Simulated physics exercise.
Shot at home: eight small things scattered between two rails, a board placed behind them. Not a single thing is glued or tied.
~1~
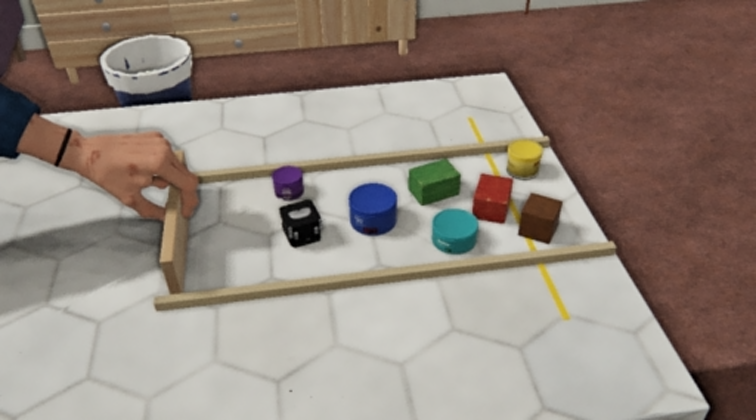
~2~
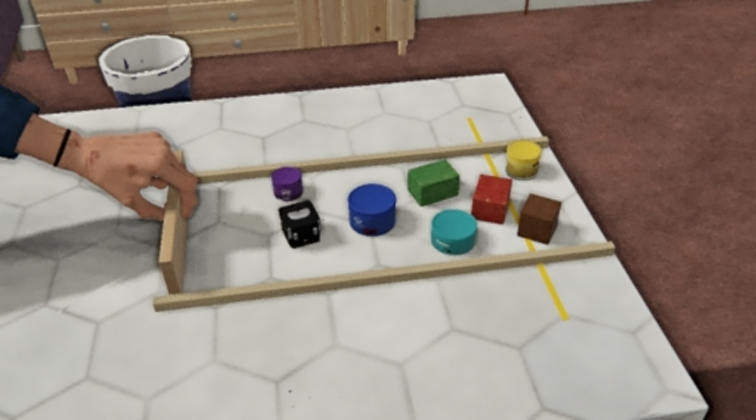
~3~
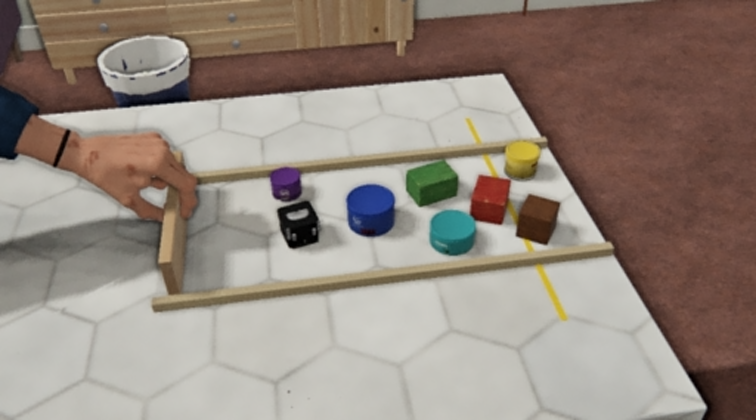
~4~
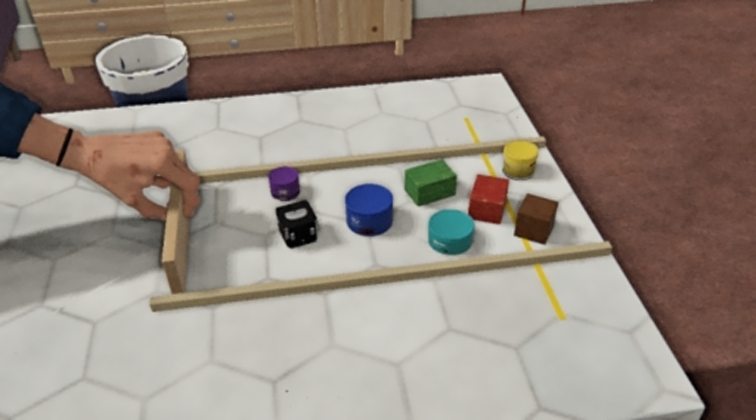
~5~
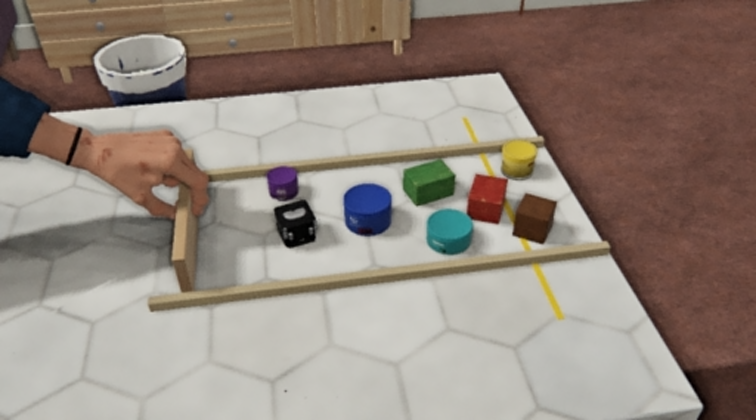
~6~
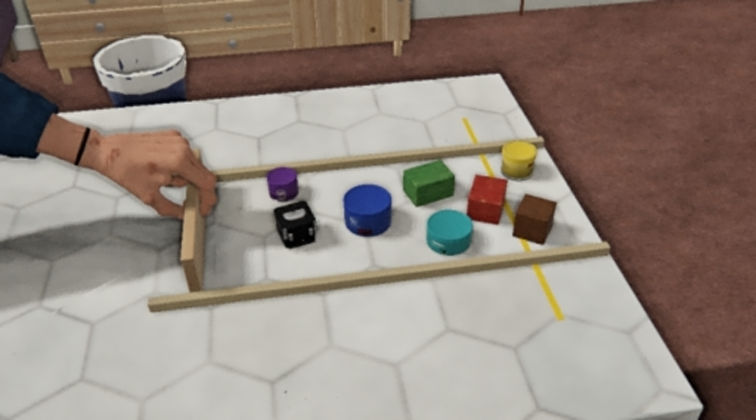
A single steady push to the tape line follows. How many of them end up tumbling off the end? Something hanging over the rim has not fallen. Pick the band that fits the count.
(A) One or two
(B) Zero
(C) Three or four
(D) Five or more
Answer: A.
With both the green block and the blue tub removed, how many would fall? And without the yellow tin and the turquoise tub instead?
Result: 0 in the first case, with 1 in the second.
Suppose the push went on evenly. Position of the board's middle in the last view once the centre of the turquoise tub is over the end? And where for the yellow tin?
About (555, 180), and about (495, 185) for the other.
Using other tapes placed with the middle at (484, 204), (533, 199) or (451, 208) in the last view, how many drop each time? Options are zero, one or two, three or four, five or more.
Lab note - fallen per tape, in order: None / either three or four / zero.
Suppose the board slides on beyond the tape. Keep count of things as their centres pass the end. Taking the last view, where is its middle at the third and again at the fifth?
Near (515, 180) first, near (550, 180) second.
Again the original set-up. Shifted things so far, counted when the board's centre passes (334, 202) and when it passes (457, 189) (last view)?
At the first spot 3, then 8.
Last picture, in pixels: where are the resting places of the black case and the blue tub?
Roughly at (527, 202) and at (562, 192), in that order.
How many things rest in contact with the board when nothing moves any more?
So the total is 3.
Early on, none off yet; yellow tin at rest near (518, 161); brown block at rest near (534, 219); red block at rest near (487, 199).
A while later, none off yet; yellow tin moving near (528, 160); brown block at rest near (547, 221); red block travelled well along near (556, 190).
Finally, the number that fall off is one or two; lost, red block and yellow tin.
